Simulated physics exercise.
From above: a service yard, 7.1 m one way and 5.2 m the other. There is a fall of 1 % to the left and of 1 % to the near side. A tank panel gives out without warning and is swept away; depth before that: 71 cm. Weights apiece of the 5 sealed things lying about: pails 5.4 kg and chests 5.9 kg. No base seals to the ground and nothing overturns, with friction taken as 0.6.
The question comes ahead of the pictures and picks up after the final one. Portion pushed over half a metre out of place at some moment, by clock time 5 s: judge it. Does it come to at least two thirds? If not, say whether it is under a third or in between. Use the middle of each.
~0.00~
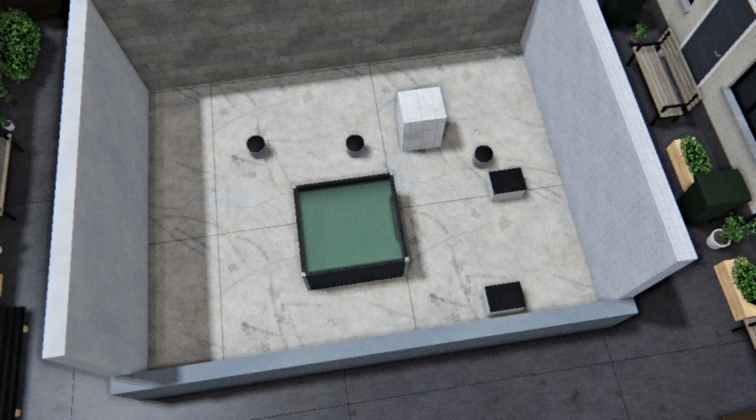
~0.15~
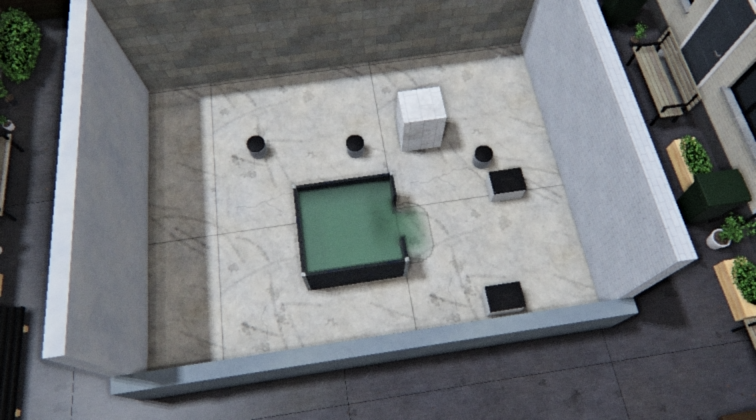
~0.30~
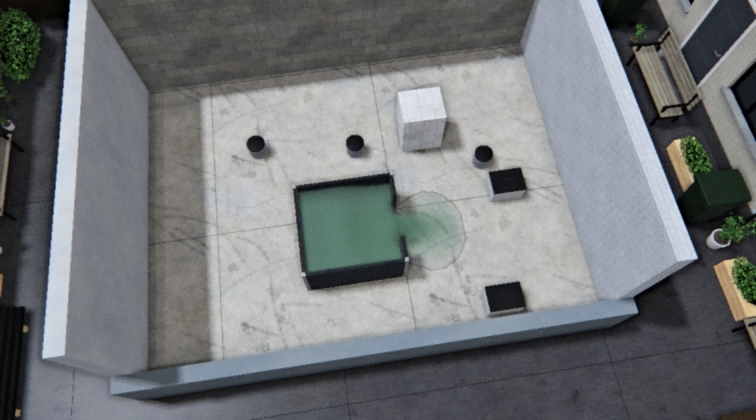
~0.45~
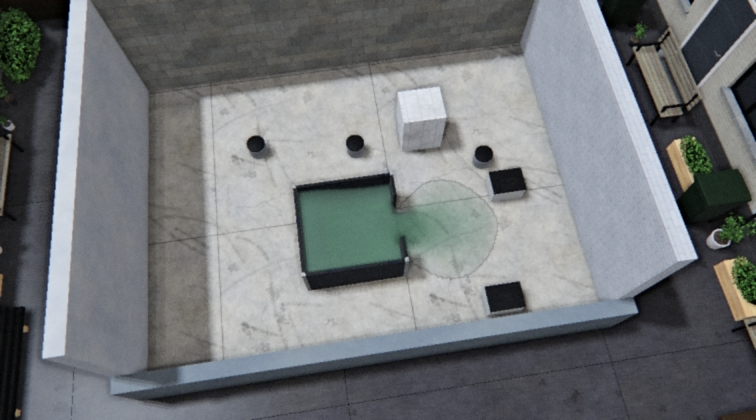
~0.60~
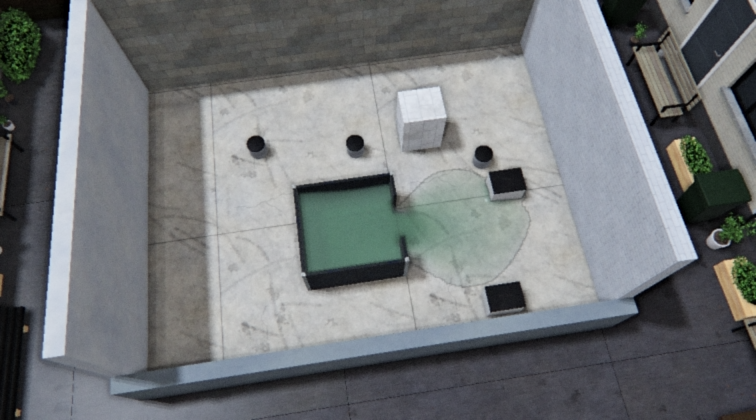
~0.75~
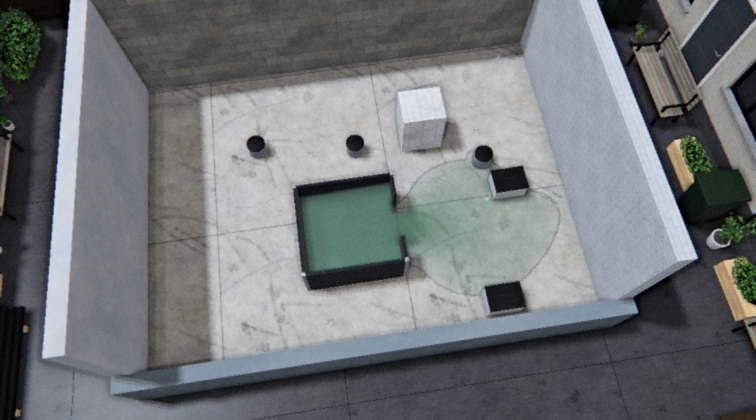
A moderate share, a third or more but below two thirds.
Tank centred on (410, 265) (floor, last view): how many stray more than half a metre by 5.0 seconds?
1.
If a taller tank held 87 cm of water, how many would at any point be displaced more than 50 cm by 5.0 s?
The answer would then be 3.
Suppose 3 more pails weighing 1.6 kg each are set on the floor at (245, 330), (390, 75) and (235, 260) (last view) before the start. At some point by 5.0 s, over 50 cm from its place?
Check, in order - not exceeded, exceeded, not exceeded.
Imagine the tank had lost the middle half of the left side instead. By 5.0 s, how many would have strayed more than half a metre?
That would give 0.
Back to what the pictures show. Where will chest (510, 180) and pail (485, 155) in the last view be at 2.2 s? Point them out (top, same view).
They end up about (545, 137) and (524, 92) in the last view.
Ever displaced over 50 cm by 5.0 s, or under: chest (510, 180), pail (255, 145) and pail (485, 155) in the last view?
Result, in order: Overshooting / undershooting / overshooting.
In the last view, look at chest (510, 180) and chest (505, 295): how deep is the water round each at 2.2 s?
Depths: Near 15 cm, then near 6 cm.
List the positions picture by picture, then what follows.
The first picture shows a chest at (508, 180), on the bottom; a pail at (256, 143), on the bottom; water covers 2.0 m2; 0 of 5 have shifted.
The second picture shows a chest at (508, 180), on the bottom; a pail at (256, 143), on the bottom; water covers 2.5 m2; 0 of 5 have shifted.
The third picture shows a chest at (508, 180) rests on the ground; a pail at (256, 143) rests on the ground; water covers 3.2 m2; 0 of 5 have shifted.
The fourth picture shows a chest at (508, 180), on the bottom; a pail at (256, 143), on the bottom; 4.2 m2 under water; 0 of 5 have shifted.
The fifth picture shows a chest at (508, 180), on the bottom; a pail at (256, 143), on the bottom; 5.3 m2 under water; 0 of 5 have shifted.
The sixth picture shows a chest at (510, 178) rests on the ground, 4 cm from its start; a pail at (256, 143), on the bottom; 6.7 m2 under water; 0 of 5 have shifted.
After 1.1 s 0 of 5 are over 50 cm from their spots; 1 afloat.
After 2.2 s 2 of 5 are over 50 cm from their spots; 3 afloat.
After 3.5 s 3 of 5 are over 50 cm from their spots; 3 afloat.
After 5.0 s 3 of 5 are over 50 cm from their spots, and 3 have been at some point; 3 afloat.
